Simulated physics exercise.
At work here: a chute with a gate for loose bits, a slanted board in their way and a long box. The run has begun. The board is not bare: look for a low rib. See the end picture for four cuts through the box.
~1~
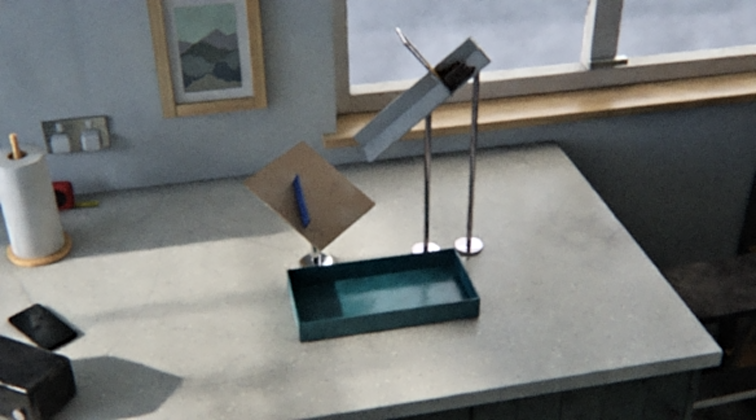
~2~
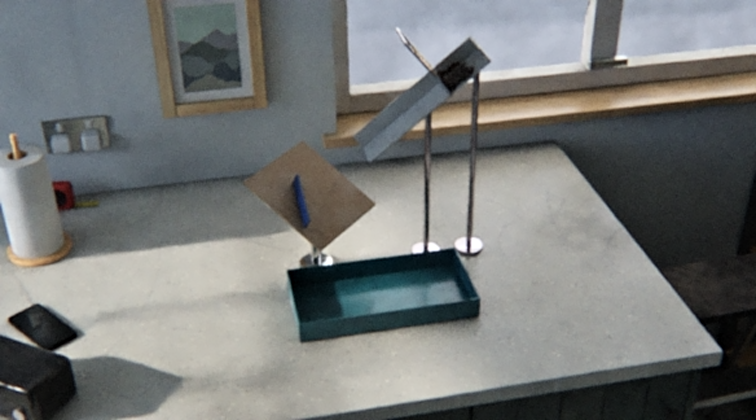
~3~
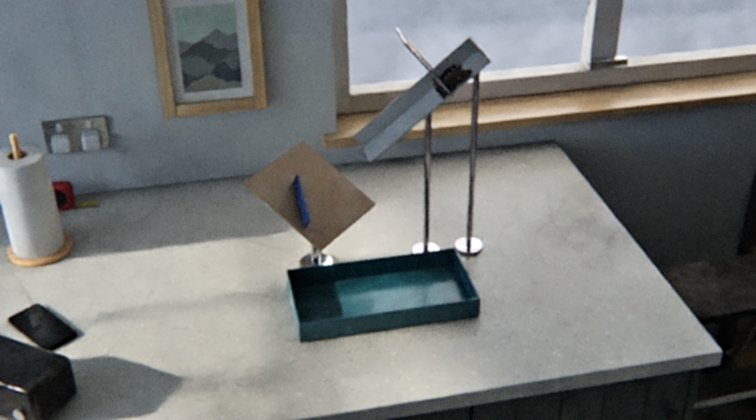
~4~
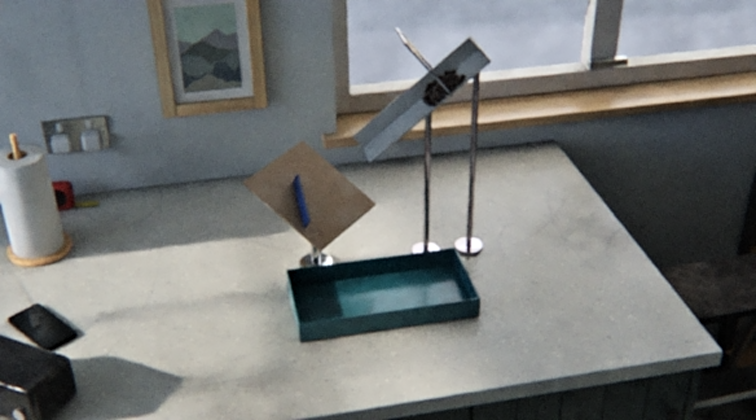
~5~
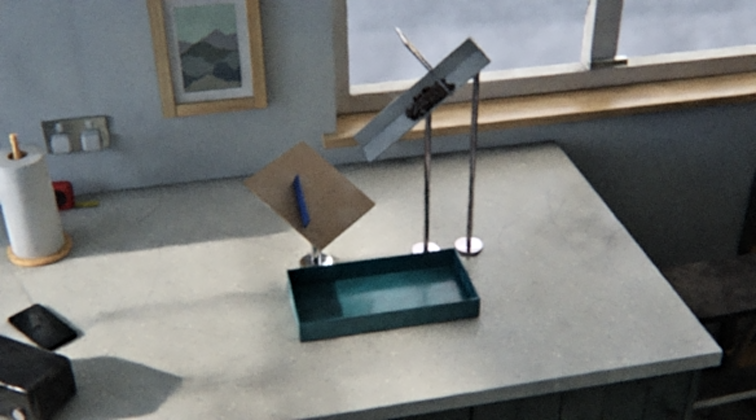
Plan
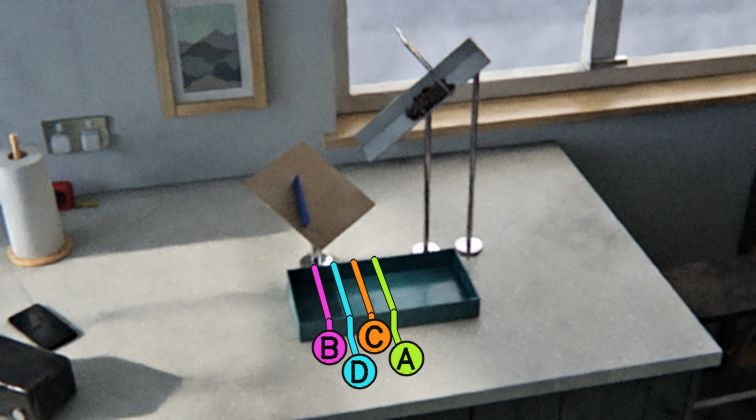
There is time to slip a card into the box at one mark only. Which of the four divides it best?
It is C.
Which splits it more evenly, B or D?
It is D.
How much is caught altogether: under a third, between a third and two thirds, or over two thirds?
It is over two thirds.
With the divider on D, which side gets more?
The right side.
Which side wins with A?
Left.
On the marked copy, line A crosses the front rim at (393, 310); line B crosses the front rim at (329, 320); line C crosses the front rim at (371, 314); line D crosses the front rim at (349, 317).
With A, of what is caught, the bulk on the left of the divider, close to a quarter on the right.
With B, of what is caught, a small share on the left of the divider, all but a few on the right.
With C, of what is caught, close to half on the left of the divider, close to half on the right.
With D, of what is caught, close to a quarter on the left of the divider, the bulk on the right.
